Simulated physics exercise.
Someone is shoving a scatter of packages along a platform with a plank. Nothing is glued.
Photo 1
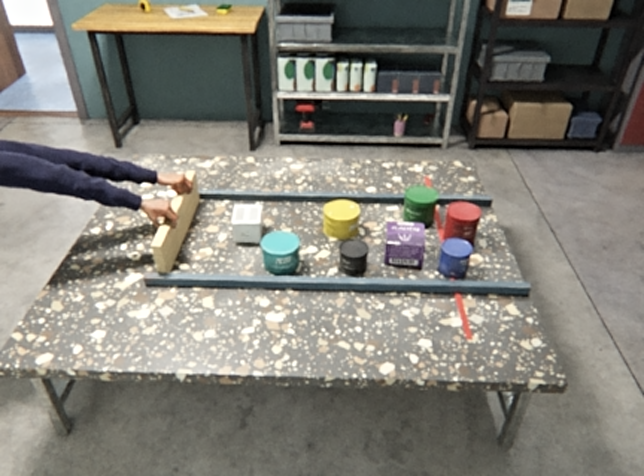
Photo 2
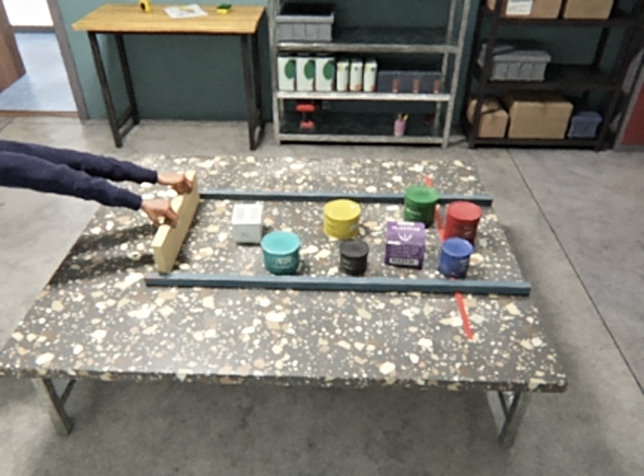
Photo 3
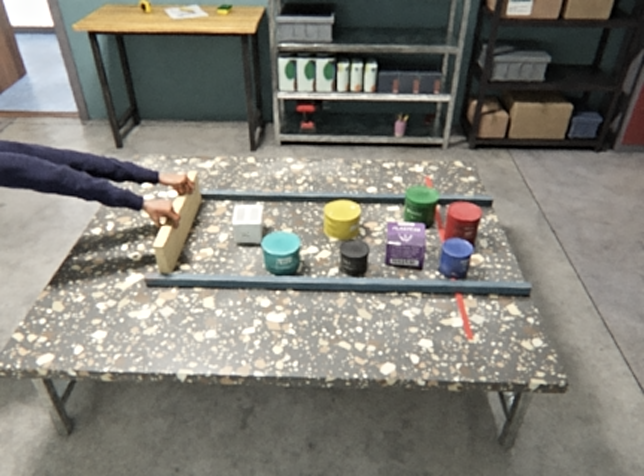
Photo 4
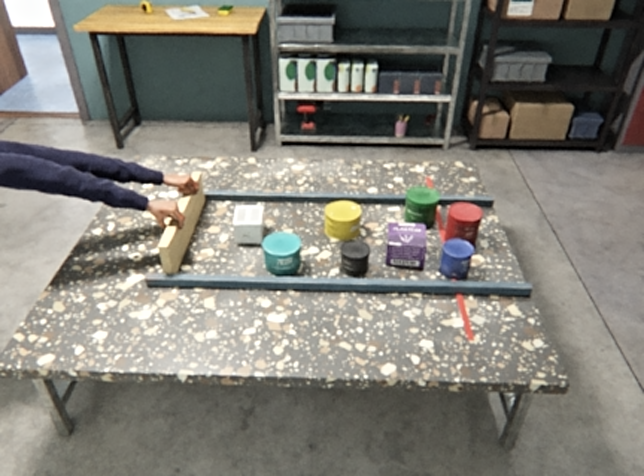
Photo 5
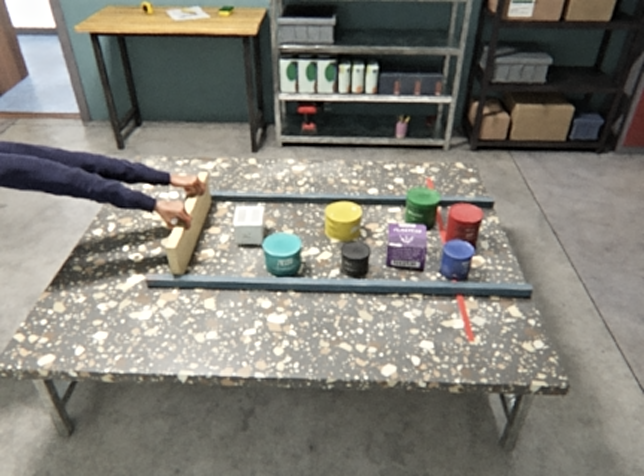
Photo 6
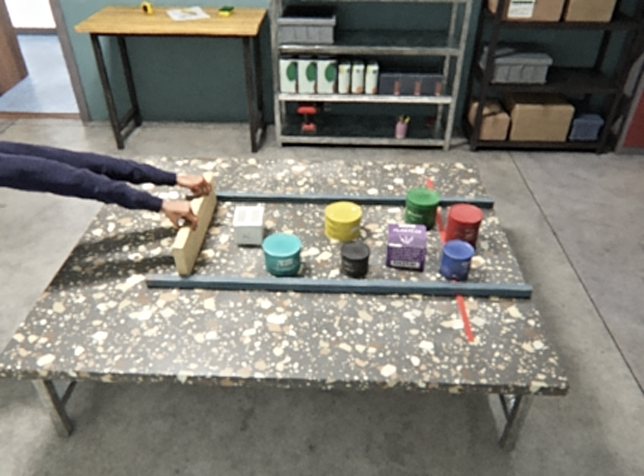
A pale wooden plank, gripped by two dark-sleeved hands reaching in from the left, slides slightly rightward along a speckled table between two blue rails, never touching the packages. The steady, slightly raised view shows a workshop with shelves behind. Ahead sit a white tote, teal, yellow and black containers, a purple box, and green, red and blue pails at right, all still.
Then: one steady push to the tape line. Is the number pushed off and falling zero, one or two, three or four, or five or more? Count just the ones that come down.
The fall count stops at one or two.
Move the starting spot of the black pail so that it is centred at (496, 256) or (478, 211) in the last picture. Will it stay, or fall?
First place: It goes off; second place: It stays up.
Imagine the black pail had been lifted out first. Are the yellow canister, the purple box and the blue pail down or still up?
Result - yellow canister: Remains in place; purple box: Remains in place; blue pail: Remains in place.
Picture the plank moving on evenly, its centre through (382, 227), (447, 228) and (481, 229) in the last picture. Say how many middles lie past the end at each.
In order of the places given, that's 0, 2 and 5.
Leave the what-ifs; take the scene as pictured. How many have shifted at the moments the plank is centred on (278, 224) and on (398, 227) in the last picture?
Tally at point one: 2; at point two: 8.
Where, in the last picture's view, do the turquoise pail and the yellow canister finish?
Going in order: First (472, 258), then (489, 226).
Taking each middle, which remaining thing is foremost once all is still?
That's the purple box.
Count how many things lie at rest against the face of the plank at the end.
Well, it touches 3.
Soon after, none off yet; red pail at rest near (463, 227); blue pail at rest near (456, 261); green pail at rest near (421, 208).
Then, none off yet; red pail moved a little near (481, 225); blue pail moved about its own width near (485, 265); green pail moved about its own width near (447, 204).
By the end, the number that fall off is one or two; fallen, blue pail and red pail.
